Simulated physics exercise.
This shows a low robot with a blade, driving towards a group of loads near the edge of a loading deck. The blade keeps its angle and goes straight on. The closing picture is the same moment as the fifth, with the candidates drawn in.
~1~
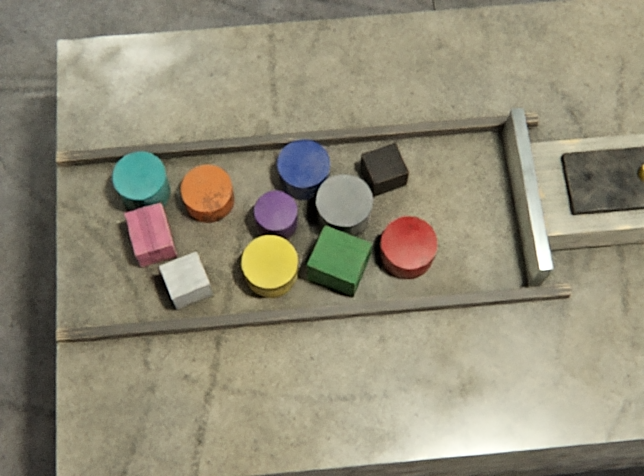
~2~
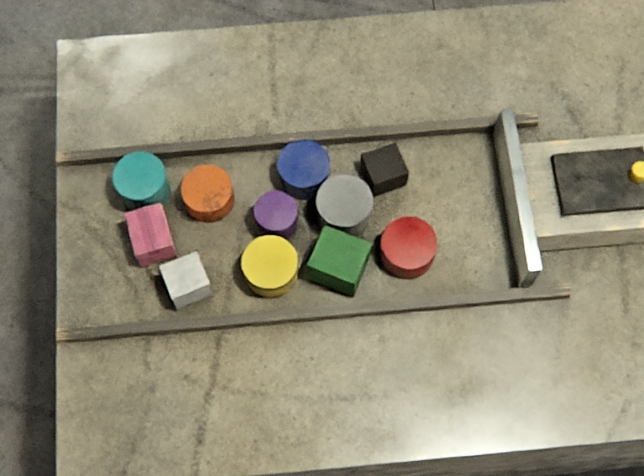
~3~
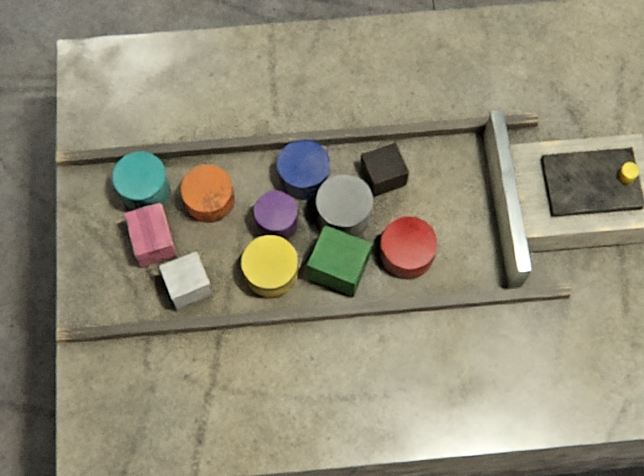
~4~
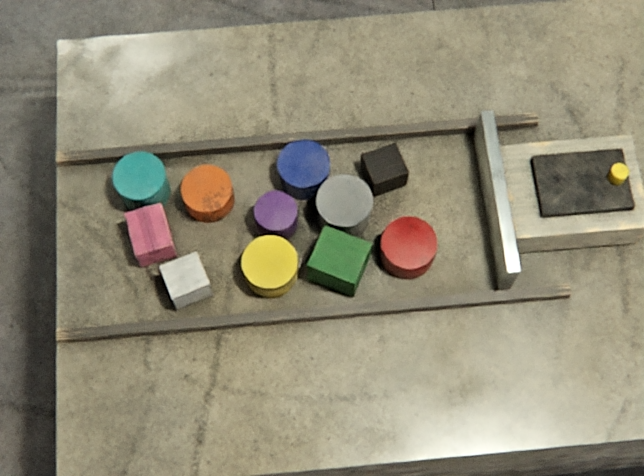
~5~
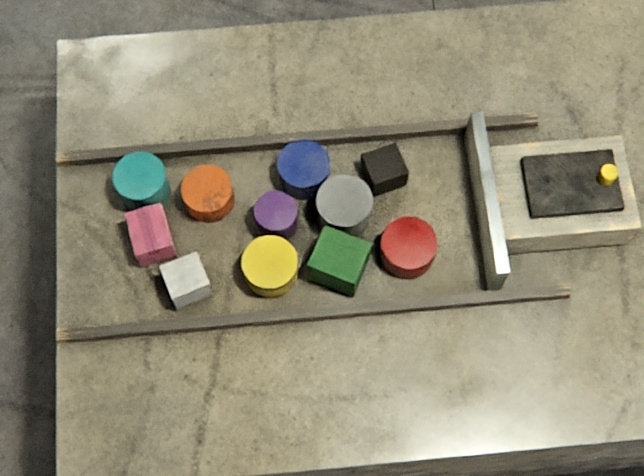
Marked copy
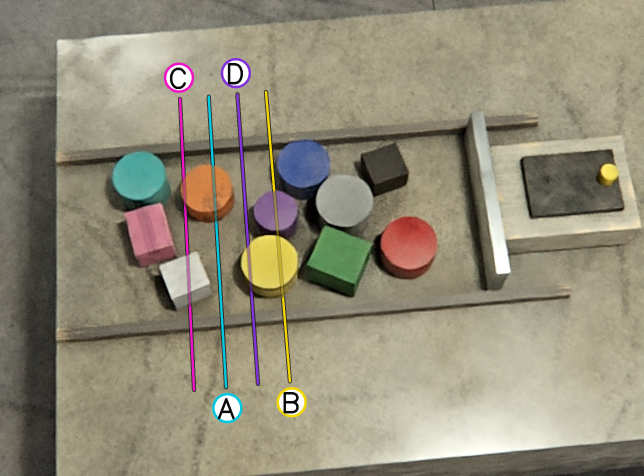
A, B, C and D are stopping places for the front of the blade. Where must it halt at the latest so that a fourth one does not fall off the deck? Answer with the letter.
Up to line C.
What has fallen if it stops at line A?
The white crate.
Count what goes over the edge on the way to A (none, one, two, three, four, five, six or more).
One.
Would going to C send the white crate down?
Yes.
On the copy, A at (217, 234); B at (277, 229); C at (187, 236); D at (247, 231).
On C. First, robot (456, 193); blue pail (301, 167); black crate (347, 166).
Then, robot (347, 202); white crate (90, 287); turquoise pail (130, 183).
Finally, robot (263, 209); pink parcel over the edge; white crate over the edge; three fallen.
By contrast, A is within the limit but short; B is within the limit but short; D is within the limit but short.
